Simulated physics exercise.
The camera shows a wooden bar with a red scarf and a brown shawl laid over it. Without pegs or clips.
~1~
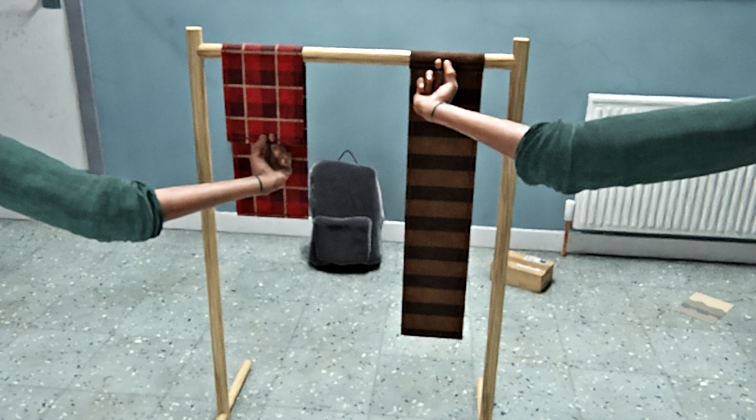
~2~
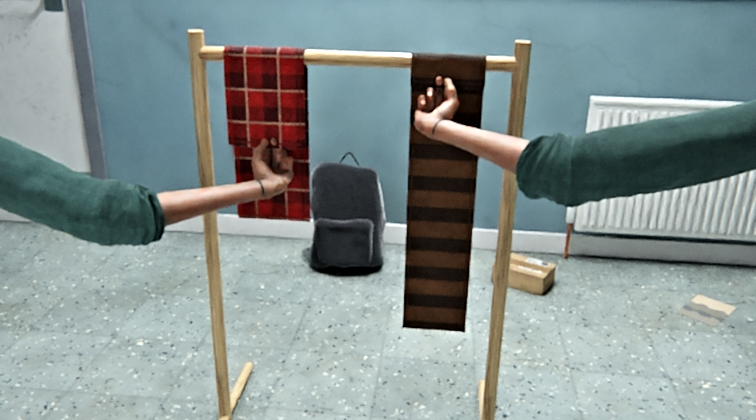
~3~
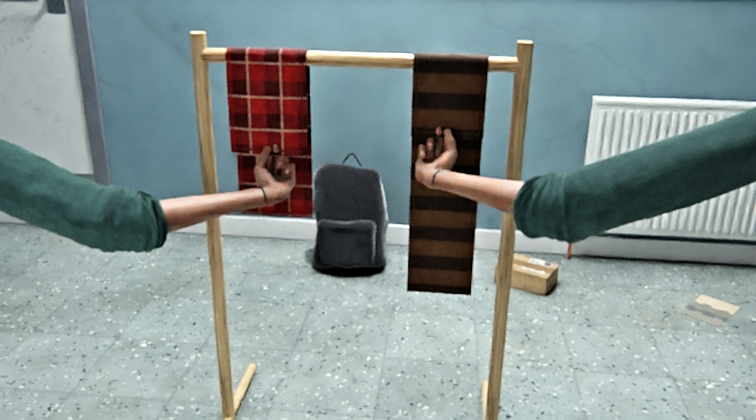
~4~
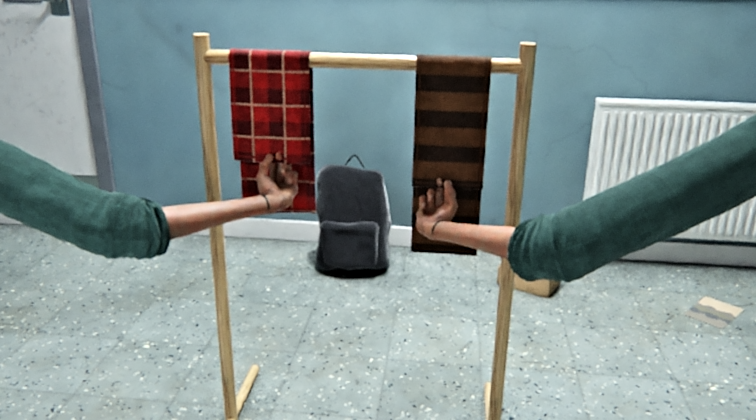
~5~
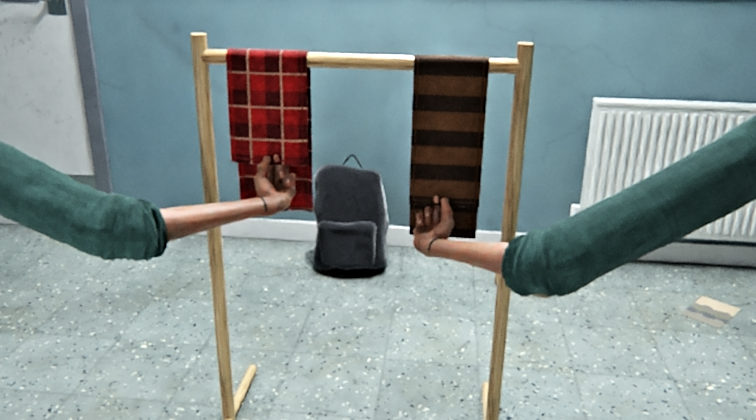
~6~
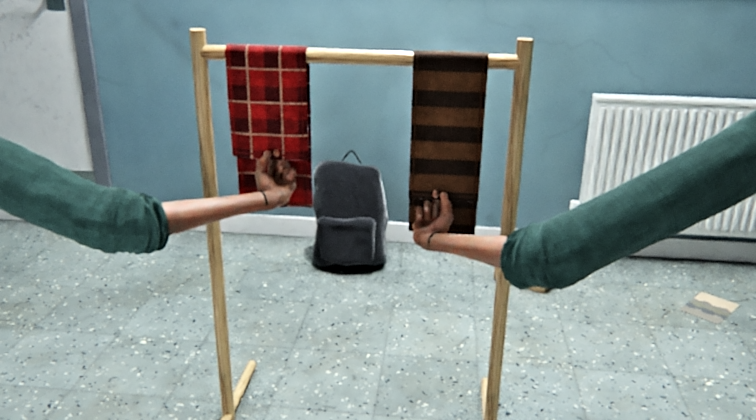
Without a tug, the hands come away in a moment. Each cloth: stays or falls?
Red scarf stays, brown shawl stays.
Then, 0.84 s on from there, scarf as it was left; shawl as it was left.
In the end, scarf as it was left; shawl as it was left. The red scarf hangs there and the brown shawl keeps its place.
